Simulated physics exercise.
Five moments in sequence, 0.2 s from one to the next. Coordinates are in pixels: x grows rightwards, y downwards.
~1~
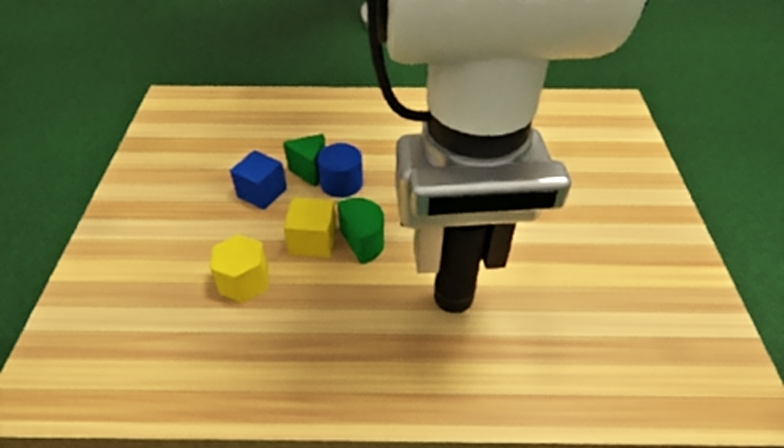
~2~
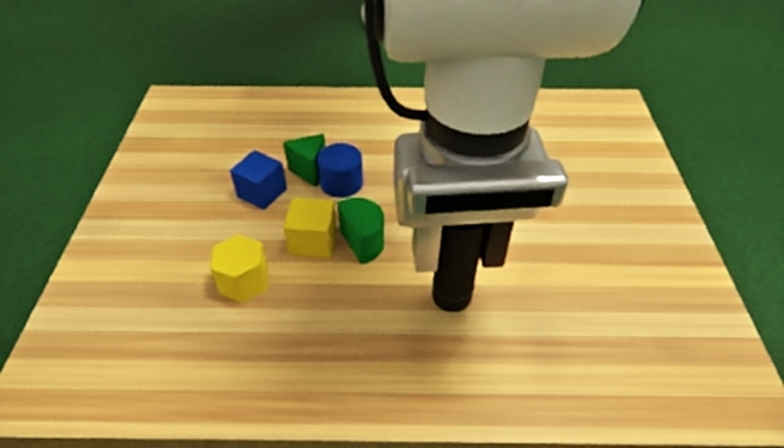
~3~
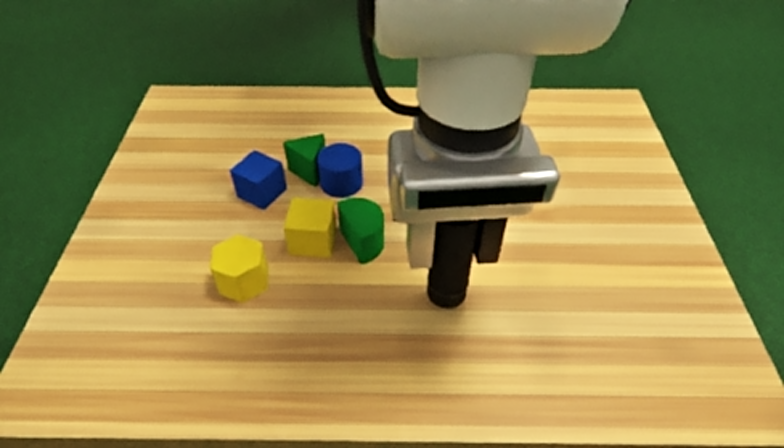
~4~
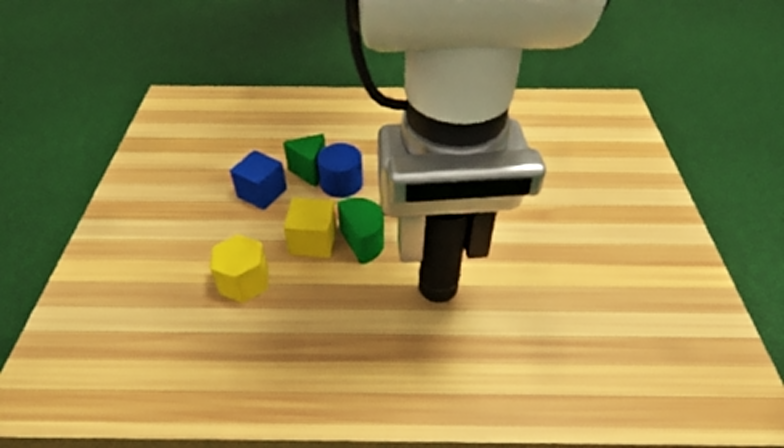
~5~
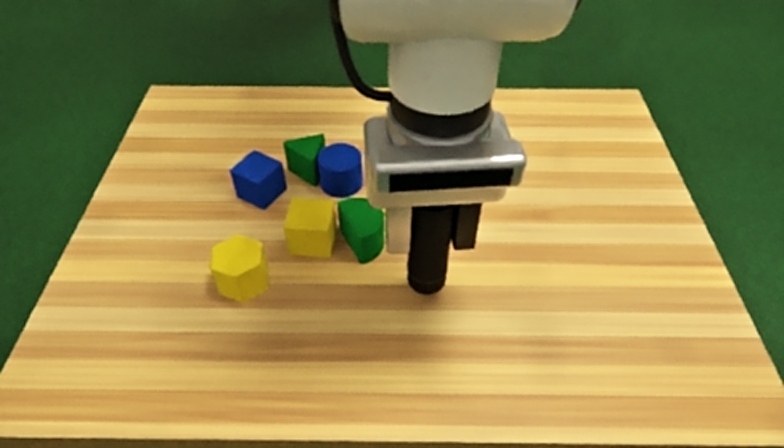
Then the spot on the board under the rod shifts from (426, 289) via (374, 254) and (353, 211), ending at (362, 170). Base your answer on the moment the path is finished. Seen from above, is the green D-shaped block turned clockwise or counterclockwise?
Looking down, it rotates anti-clockwise.
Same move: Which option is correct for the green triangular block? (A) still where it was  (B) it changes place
B - it changes place.
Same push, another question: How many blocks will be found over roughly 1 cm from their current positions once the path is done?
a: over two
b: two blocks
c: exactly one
I'll go with a - over two.
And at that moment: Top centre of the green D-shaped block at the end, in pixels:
For the centre of its top, I'd go with (315, 158).
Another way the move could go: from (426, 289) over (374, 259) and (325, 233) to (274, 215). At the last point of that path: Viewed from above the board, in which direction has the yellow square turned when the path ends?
Looking down, it rotates anti-clockwise.
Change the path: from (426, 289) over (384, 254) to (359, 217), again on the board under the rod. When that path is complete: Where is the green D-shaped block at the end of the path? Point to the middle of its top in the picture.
I'd say the green D-shaped block ends with its top centre at (323, 176).
What follows on the original path. One third of the way, rod at (374, 245); green D-shaped block at (350, 200).
Two thirds of the way, rod at (353, 201); green triangular block at (297, 137); yellow square at (305, 212), turned 20° anticlockwise; blue circular block at (336, 136); green D-shaped block at (324, 163).
At the end, rod at (361, 161); green triangular block at (292, 134); yellow square at (305, 212), turned 20° anticlockwise; blue circular block at (333, 128); green D-shaped block at (315, 158), turned 20° anticlockwise.
